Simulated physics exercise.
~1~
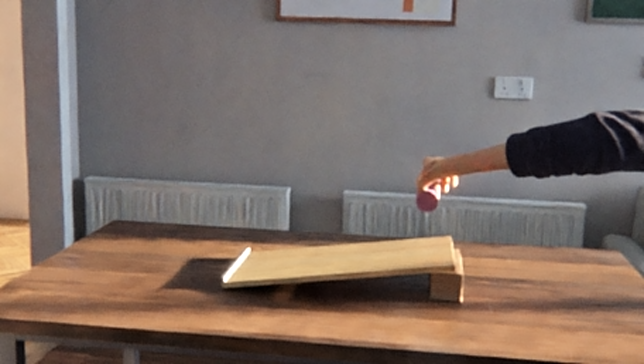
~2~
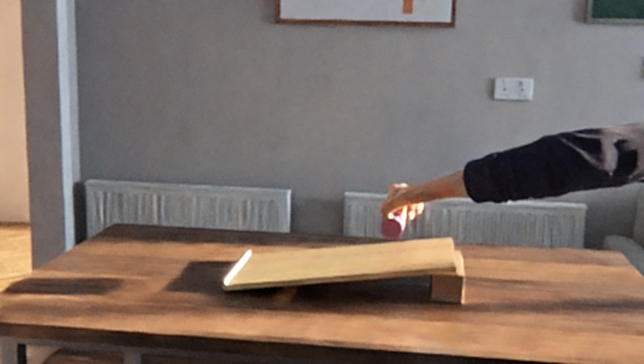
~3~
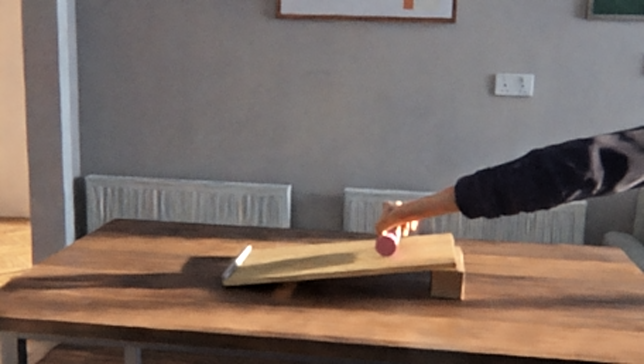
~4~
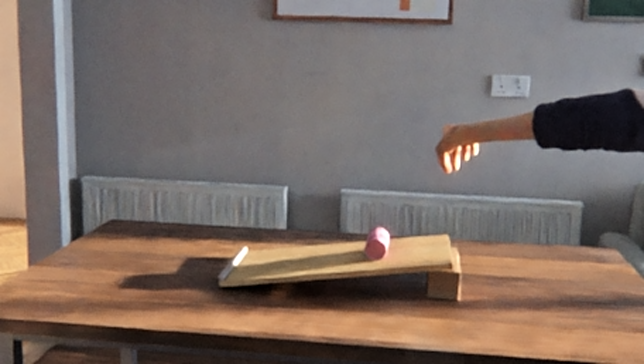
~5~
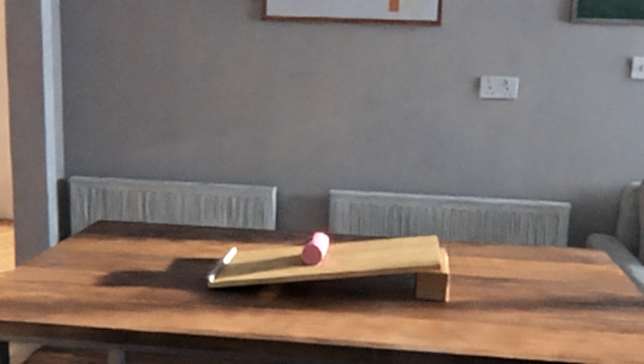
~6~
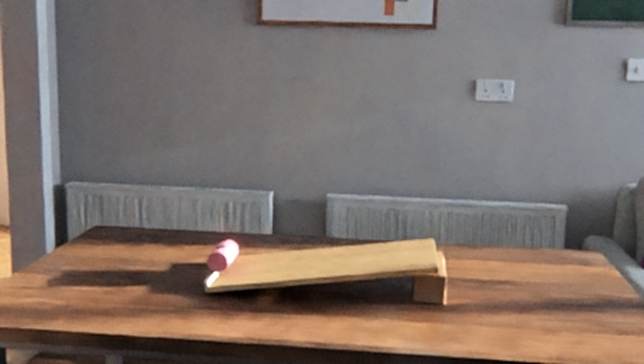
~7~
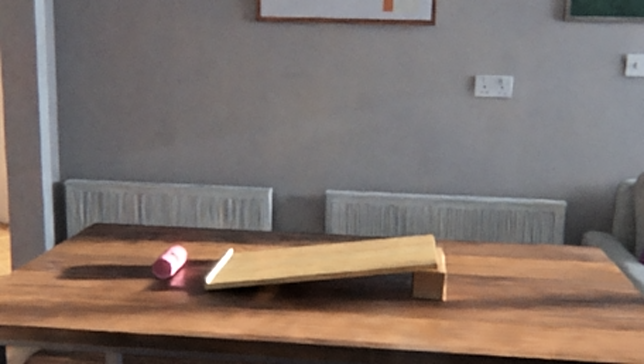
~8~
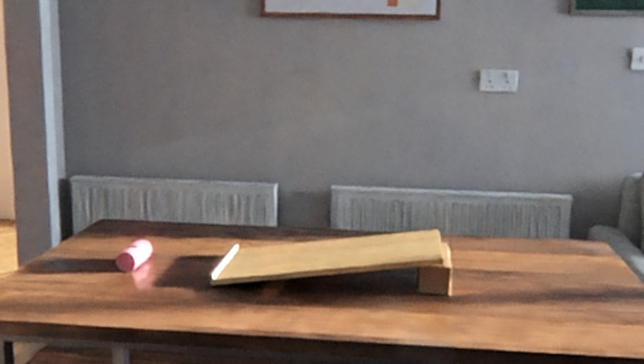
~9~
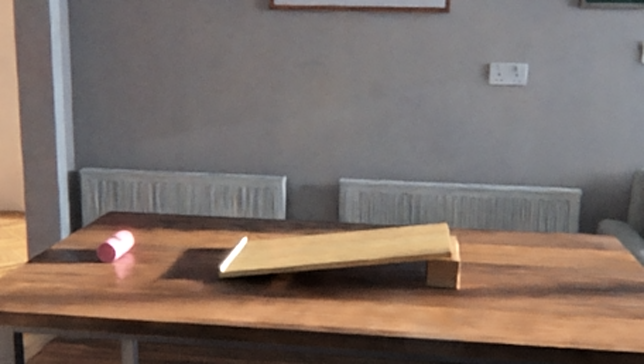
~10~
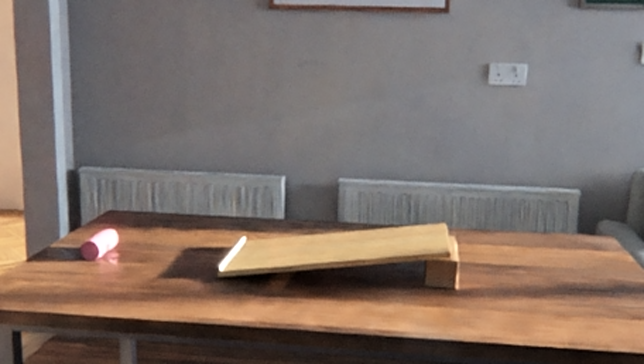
A pink cylinder was lowered by a hand onto a sloping wooden board propped on a block, and once released it rolled left down the slope, went off the low end, and carried on across the table towards its left side.
